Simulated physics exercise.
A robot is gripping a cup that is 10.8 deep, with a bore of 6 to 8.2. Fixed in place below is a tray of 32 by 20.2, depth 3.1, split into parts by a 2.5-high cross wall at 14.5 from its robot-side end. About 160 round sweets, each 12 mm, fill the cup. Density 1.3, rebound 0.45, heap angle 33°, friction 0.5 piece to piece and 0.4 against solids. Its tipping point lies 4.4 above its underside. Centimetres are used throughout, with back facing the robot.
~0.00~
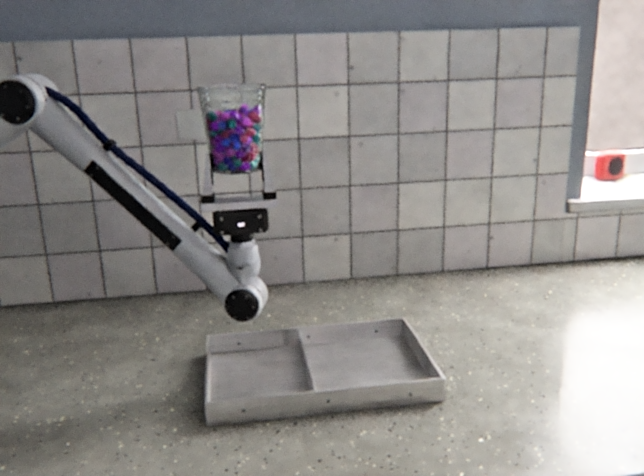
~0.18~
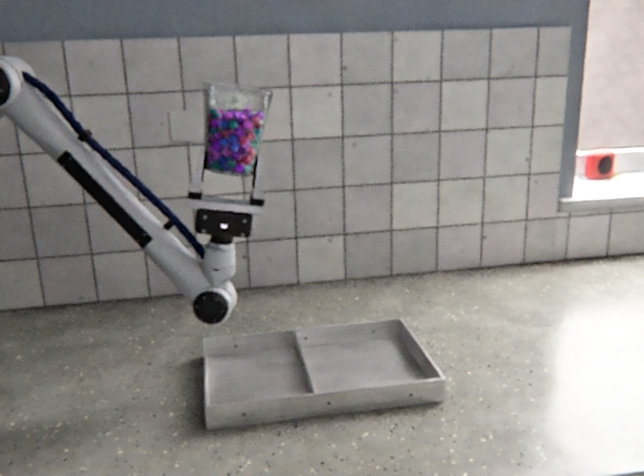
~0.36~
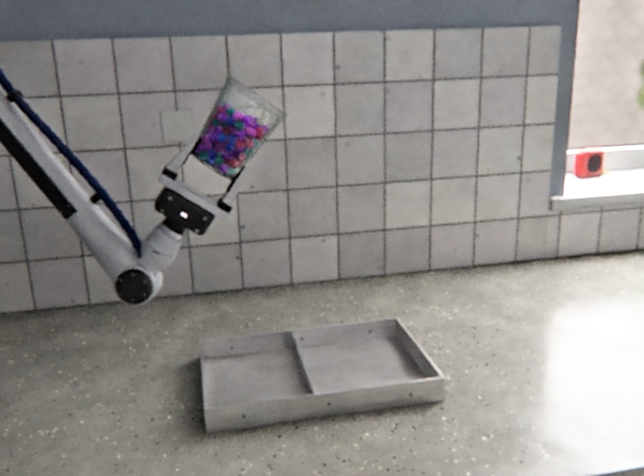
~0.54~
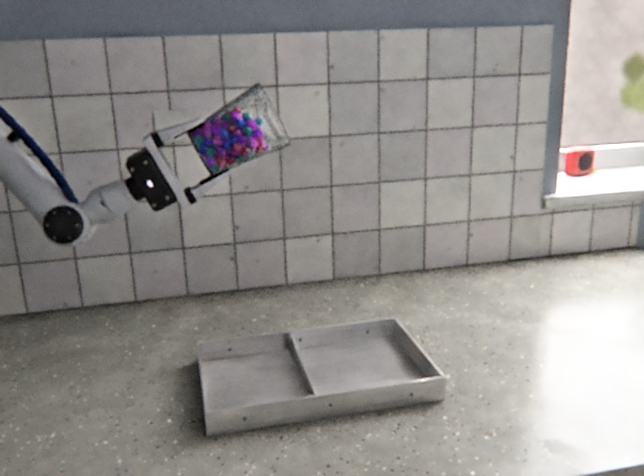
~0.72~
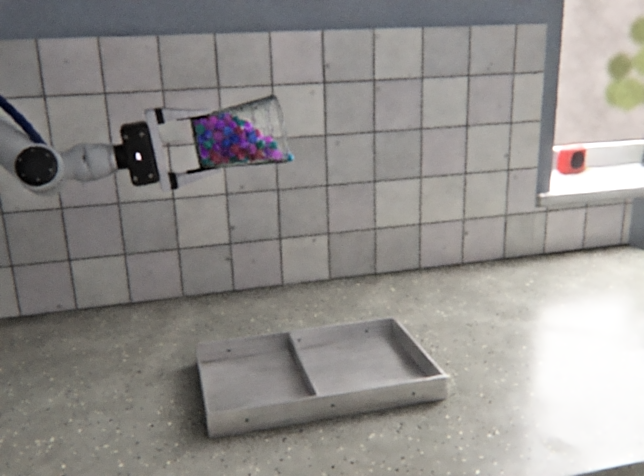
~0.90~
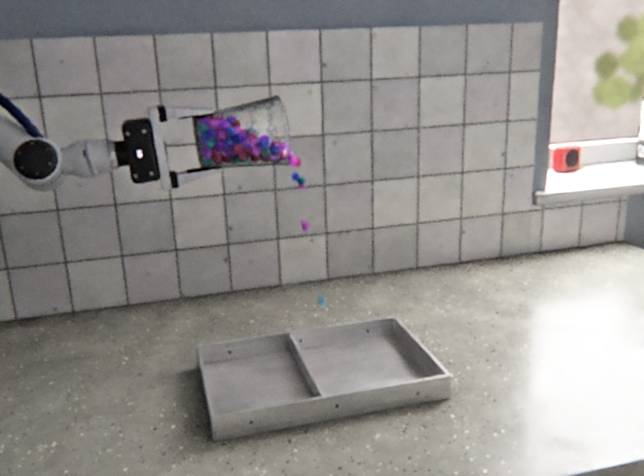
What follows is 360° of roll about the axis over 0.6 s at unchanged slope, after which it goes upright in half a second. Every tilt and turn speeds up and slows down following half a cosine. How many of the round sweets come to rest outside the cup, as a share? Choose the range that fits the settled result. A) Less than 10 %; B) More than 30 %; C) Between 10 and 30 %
Option B: More than 30 %.
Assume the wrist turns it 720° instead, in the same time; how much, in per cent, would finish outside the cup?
Then about 35 per cent.
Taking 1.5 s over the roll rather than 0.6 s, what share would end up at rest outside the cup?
That would give near 55 in a hundred.
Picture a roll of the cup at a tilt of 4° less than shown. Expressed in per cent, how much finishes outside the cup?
Some 25 per cent.
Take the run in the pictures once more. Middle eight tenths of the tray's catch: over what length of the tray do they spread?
Spread length: Close to 14 cm.
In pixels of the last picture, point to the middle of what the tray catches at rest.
It's centred about (359, 361).
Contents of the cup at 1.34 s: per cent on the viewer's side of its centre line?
Close to 30 % of them.
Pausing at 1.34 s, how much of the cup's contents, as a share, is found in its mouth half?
Roughly 45 percent.
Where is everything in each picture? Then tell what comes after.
In the first frame, cup middle at (235, 130), upright; upper third of the load around (233, 118), from x 210 to 255, top at y 105; 161 in the cup.
In the second frame, cup middle at (234, 131), tipped 10°; upper third of the load around (233, 119), from x 210 to 260, top at y 110.
In the third frame, cup middle at (234, 132), tipped 36°; upper third of the load around (231, 121), from x 200 to 265, top at y 105.
In the fourth frame, cup middle at (236, 135), tipped 65°; upper third of the load around (233, 125), from x 195 to 265, top at y 110.
In the fifth frame, cup middle at (237, 137), tipped 84°; upper third of the load around (225, 128), from x 200 to 290, top at y 115.
In the sixth frame, cup middle at (239, 137), tipped 86°; upper third of the load around (223, 132), from x 200 to 320, top at y 120; 156 in the cup, 5 in flight or on a rim.
By 1.34 s, tipped 86°, highest piece 39 above the table; 126 in the cup, 21 in the far-side part, 14 in flight or on a rim.
By 1.78 s, tipped 35°, highest piece 40 above the table; 97 in the cup, 55 in the far-side part, 3 on the table or floor, 2 in the robot-side part, 4 in flight or on a rim.
By 2.20 s, upright, highest piece 40 above the table; 97 in the cup, 57 in the far-side part, 5 on the table or floor, 2 in the robot-side part.
By 2.90 s, upright, highest piece 40 above the table; 97 in the cup, 57 in the far-side part, 5 on the table or floor, 2 in the robot-side part.
Final count, 97 in the cup, 57 in the far-side part, 5 on the table or floor, 2 in the robot-side part. That is 40 % outside the cup.
